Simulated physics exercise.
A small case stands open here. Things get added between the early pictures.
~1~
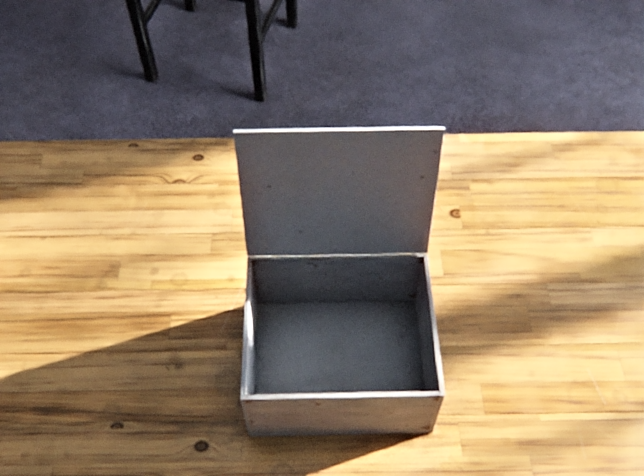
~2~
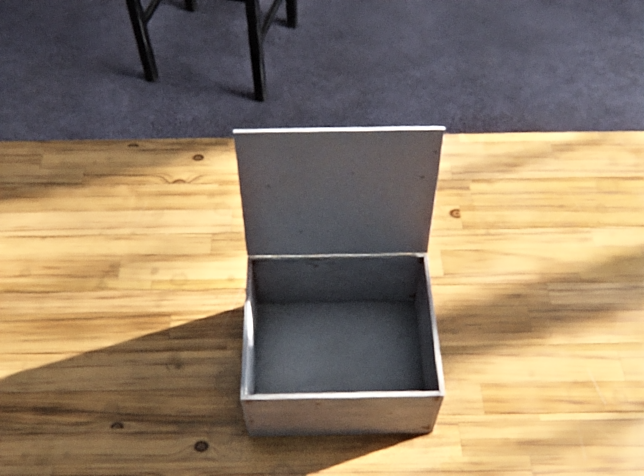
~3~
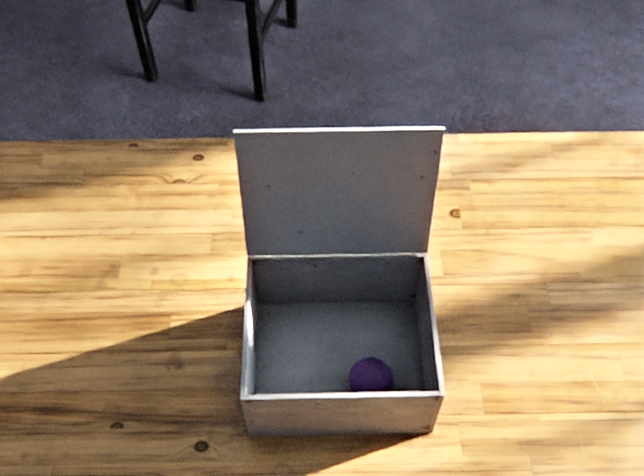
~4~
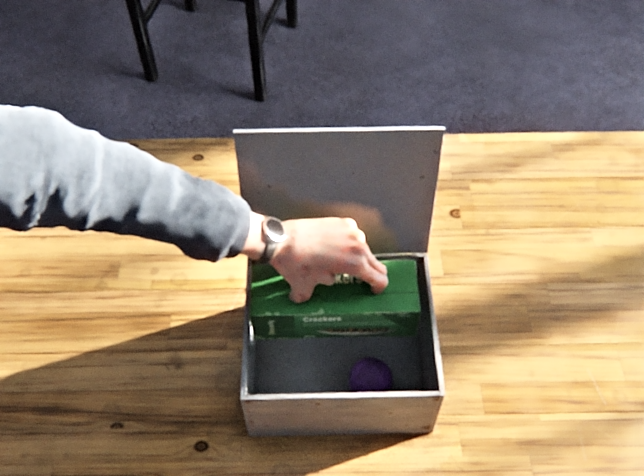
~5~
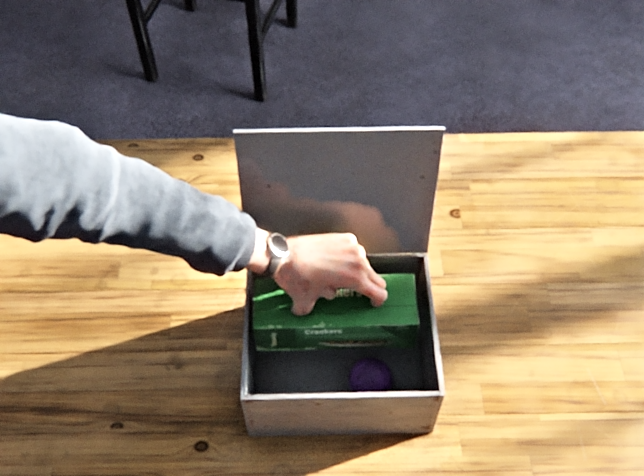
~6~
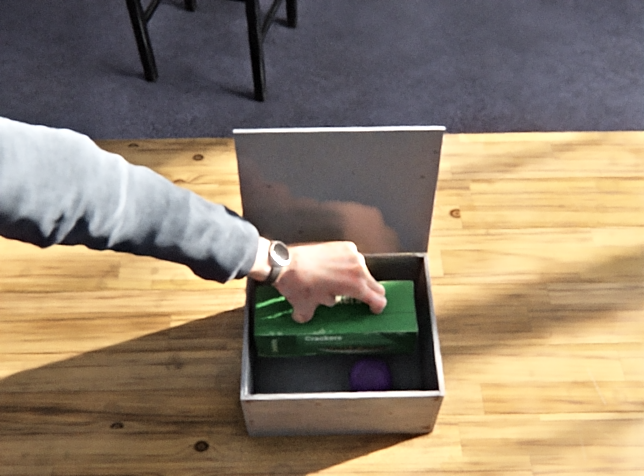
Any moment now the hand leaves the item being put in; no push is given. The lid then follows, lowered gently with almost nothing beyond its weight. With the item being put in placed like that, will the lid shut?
Yes.
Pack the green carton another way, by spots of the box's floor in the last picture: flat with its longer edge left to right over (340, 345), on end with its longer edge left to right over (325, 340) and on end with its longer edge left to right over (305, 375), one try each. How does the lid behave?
So: First go, the lid gets all the way down; second go, it can't get down; third go, it can't get down.
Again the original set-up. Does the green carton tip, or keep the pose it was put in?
Well, the green carton stays just as set.
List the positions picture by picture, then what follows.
In the first picture, the last thing is not in view yet.
In the second picture, the last thing is not in view yet.
In the third picture, the last thing is not in view yet; purple ball (370, 379).
The fourth picture shows on its way; green carton (335, 300); purple ball (370, 379).
The fifth picture shows on its way; green carton (335, 313); purple ball (370, 379).
The sixth picture shows in place under the hand; green carton (335, 319); purple ball (370, 379).
Then, 1.20 s past the last view, lid starting down; green carton displaced a little near (338, 337); purple ball displaced a little.
Then, 1.80 s past the last view, lid 34° above the rim; green carton displaced a little near (338, 337); purple ball displaced a little.
Finally, lid shut; moved from the start, green carton; purple ball still in place. Final places as the last picture's camera would see them, green carton near (338, 337).
